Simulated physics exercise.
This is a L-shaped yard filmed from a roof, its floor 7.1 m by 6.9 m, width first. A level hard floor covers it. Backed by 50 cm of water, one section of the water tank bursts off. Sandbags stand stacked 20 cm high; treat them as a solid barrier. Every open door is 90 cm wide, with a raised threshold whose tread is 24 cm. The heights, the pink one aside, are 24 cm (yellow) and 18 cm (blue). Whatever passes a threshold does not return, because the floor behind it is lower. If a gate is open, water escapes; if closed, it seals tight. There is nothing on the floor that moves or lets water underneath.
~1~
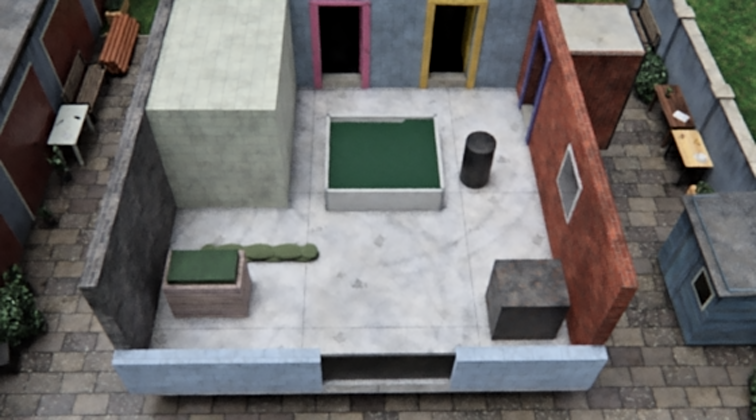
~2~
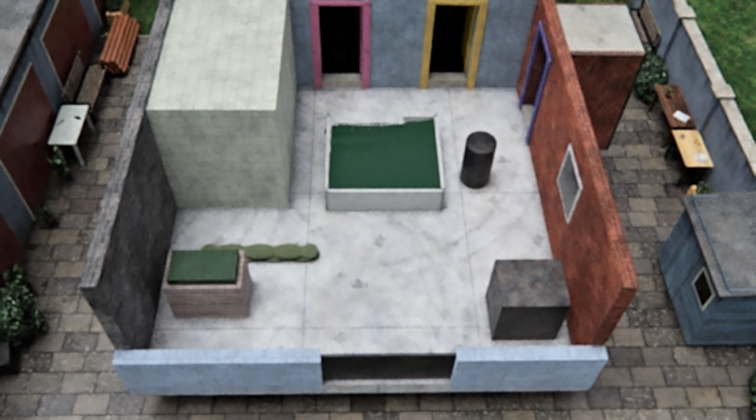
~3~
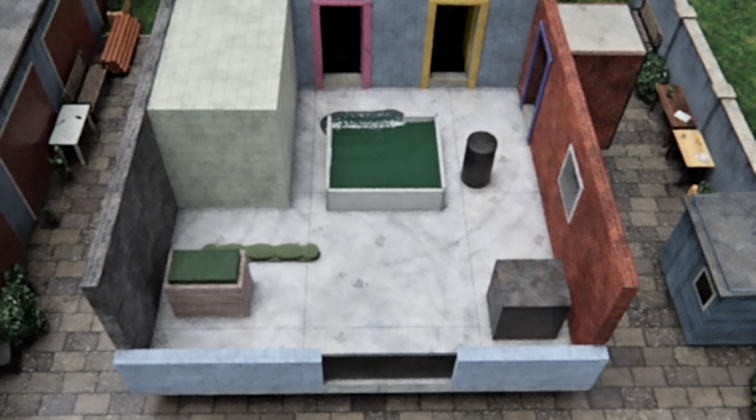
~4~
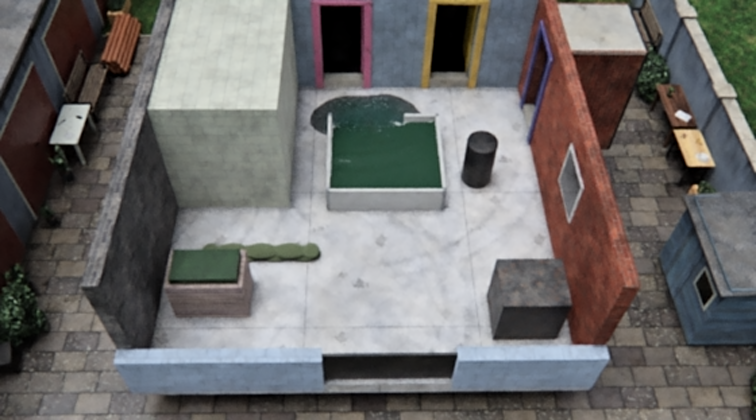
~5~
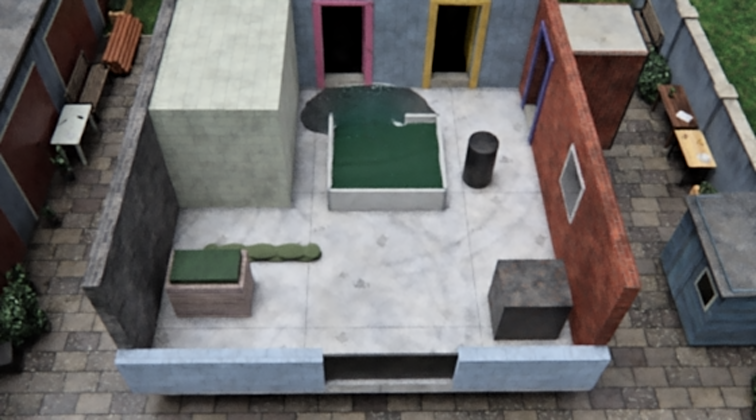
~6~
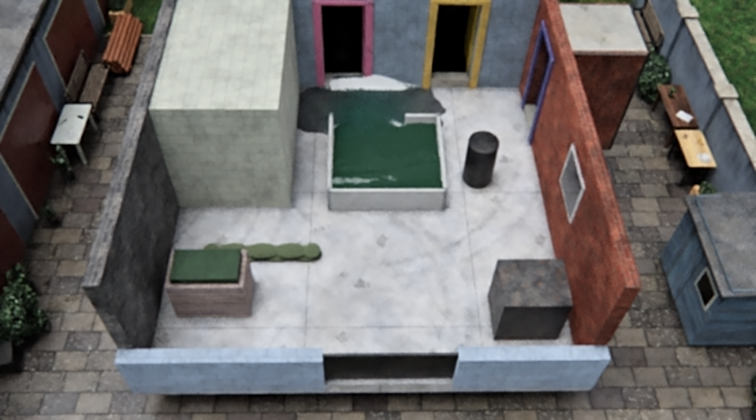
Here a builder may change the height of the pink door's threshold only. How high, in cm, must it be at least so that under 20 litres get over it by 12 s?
At least 31 cm or so.
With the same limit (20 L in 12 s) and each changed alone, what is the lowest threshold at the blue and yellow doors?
Some 11.5 cm for blue, some 6.0 cm for yellow.
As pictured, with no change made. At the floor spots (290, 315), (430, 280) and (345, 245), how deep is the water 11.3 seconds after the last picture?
Around 4 cm, 6 cm and 3 cm.
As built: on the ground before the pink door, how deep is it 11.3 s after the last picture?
Depth: Near 6.5 cm.
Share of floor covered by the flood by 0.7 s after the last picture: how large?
The wet part is about 10 per cent.
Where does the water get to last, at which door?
The blue door.
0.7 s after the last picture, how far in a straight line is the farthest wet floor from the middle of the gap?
About 2.8 m.
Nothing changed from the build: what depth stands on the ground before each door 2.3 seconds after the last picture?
Yellow 9, pink 28, blue 15 cm.
Then, 0.7 s after the last picture water covers 10 % of the floor, deepest (41 cm) near (301, 88); 34 cm at the pink door, 25 litres in over its 20 cm threshold.
Then, 2.3 s after the last picture water covers 30 % of the floor, deepest (30 cm) near (301, 88); 28 cm at the pink door, 127 litres in over its 20 cm threshold.
Then, 11.3 s after the last picture water covers 95 % of the floor, deepest (8 cm) near (574, 369); 6 cm at the pink door, 142 litres in over its 20 cm threshold.
At the pink door as built, the water peaked near 37 cm, 1.3 s after the last picture.
Run again over the same 12 s with other heights there, 56 litres in over 26.5 cm, 4 litres over 35.5 cm. The limit of 20 litres is kept from about 31 cm up.
